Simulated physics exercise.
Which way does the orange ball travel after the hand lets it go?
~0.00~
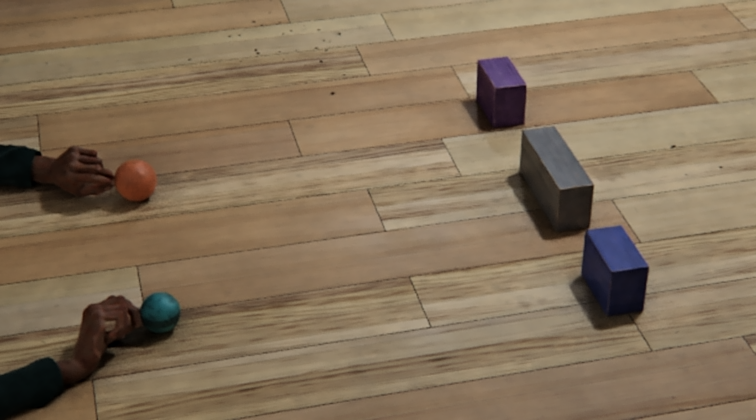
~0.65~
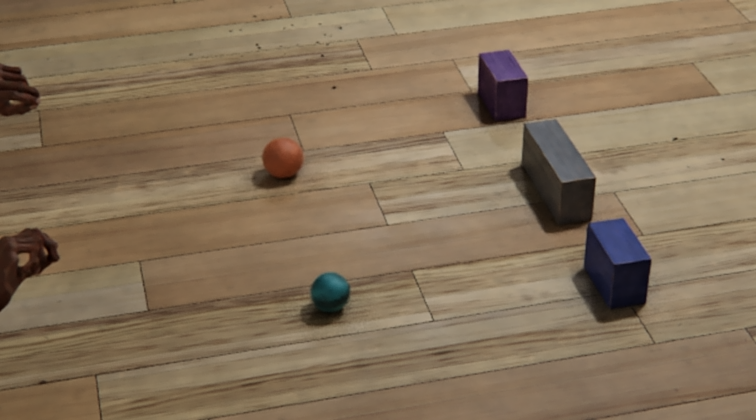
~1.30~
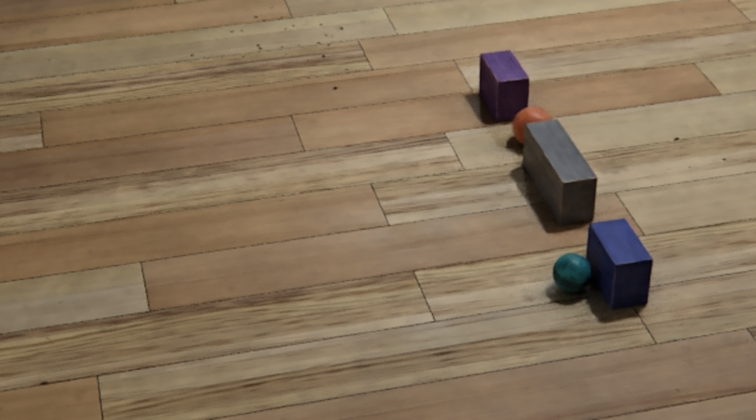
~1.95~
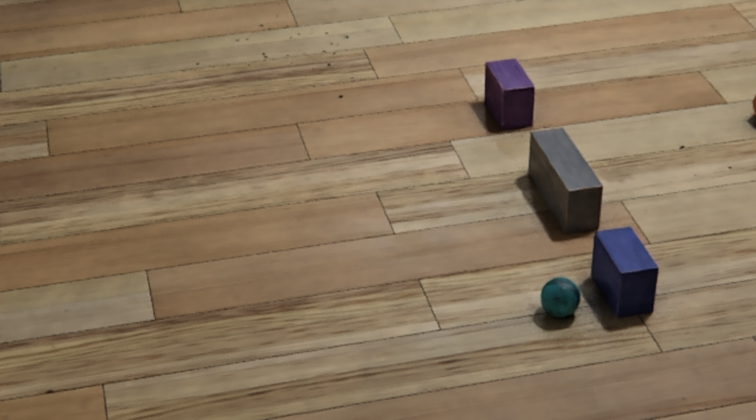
The orange ball rolls to the right, passing through the gap between the purple and grey blocks.
Two hands release balls; the orange one rolls between blocks while the turquoise one bounces back.
